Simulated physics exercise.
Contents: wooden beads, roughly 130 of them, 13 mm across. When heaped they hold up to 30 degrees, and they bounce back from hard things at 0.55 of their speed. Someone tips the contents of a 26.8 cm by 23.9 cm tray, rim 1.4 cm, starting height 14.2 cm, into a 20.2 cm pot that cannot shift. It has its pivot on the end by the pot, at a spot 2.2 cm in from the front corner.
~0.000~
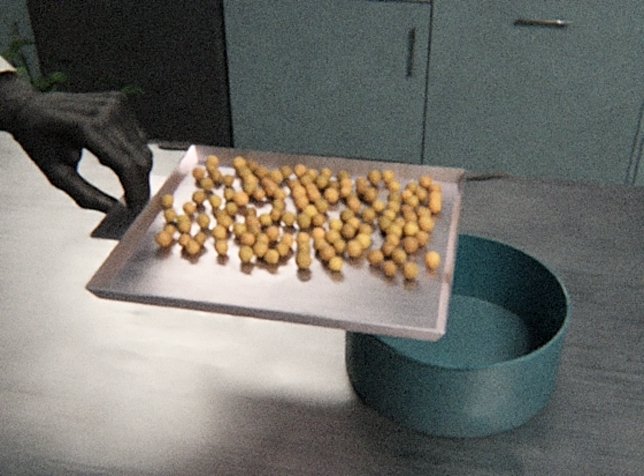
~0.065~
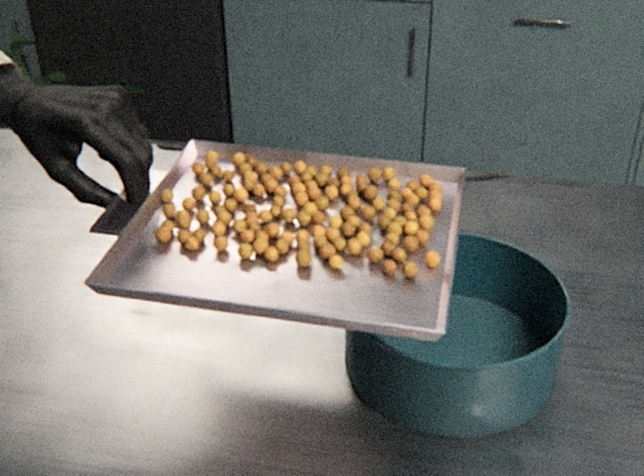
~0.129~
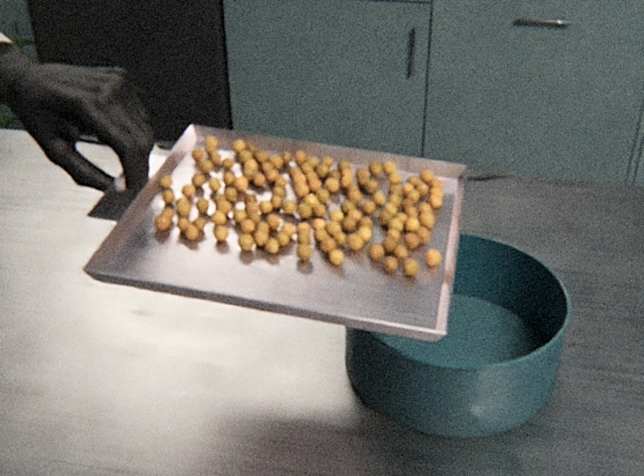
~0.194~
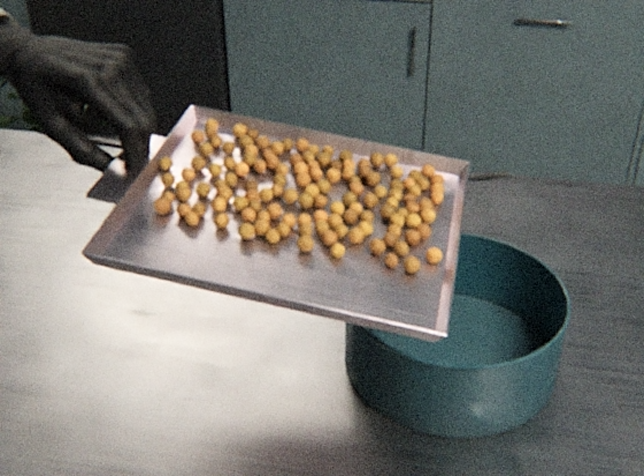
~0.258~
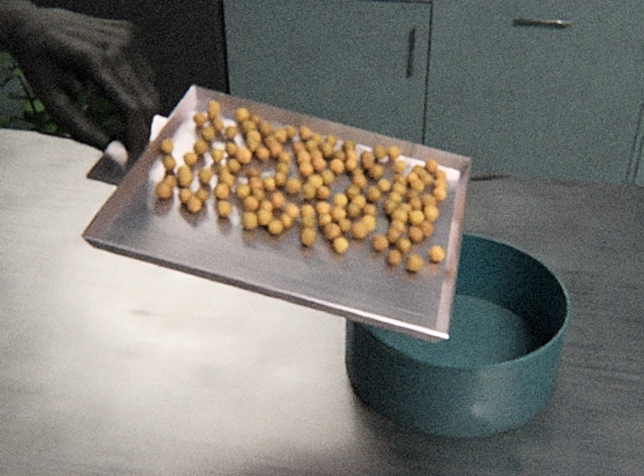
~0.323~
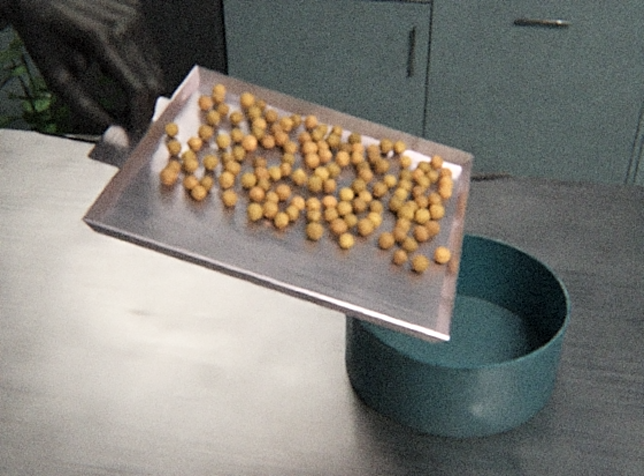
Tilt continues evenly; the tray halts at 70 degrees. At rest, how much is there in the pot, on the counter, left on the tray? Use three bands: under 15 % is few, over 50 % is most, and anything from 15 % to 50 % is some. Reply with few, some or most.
Pot: Some, counter: Most, left on the tray: Few.
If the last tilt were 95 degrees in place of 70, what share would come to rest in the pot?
Estimate: Roughly 40 percent.
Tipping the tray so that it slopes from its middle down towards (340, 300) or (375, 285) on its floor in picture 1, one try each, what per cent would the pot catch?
Roughly 0 % for the first direction, roughly 0 % for the second.
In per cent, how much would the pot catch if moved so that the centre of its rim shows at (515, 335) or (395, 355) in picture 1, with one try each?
About 80 percent the first time and about 65 percent the second.
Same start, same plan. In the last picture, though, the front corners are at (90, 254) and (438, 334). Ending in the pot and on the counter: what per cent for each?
Final per cent - pot 0, counter 100.
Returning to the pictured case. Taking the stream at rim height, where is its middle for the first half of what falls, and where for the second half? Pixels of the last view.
Around (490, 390), then (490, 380).
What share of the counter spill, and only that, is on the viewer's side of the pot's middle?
Roughly 100 per cent.
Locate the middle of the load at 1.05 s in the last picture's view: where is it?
Look about (473, 260) in the last view.
After 0.76 s, tilt 42 degrees; the tray holds 100 %, the pot 0 %.
After 1.05 s, tilt 59 degrees; the tray holds 65 %, the pot 5 %.
Then, at 1.45 s, tilt 70 degrees; the tray holds 15 %, the pot 30 %.
At rest (2.7 s), pot 40 %, counter 60 %, tray 0 %.
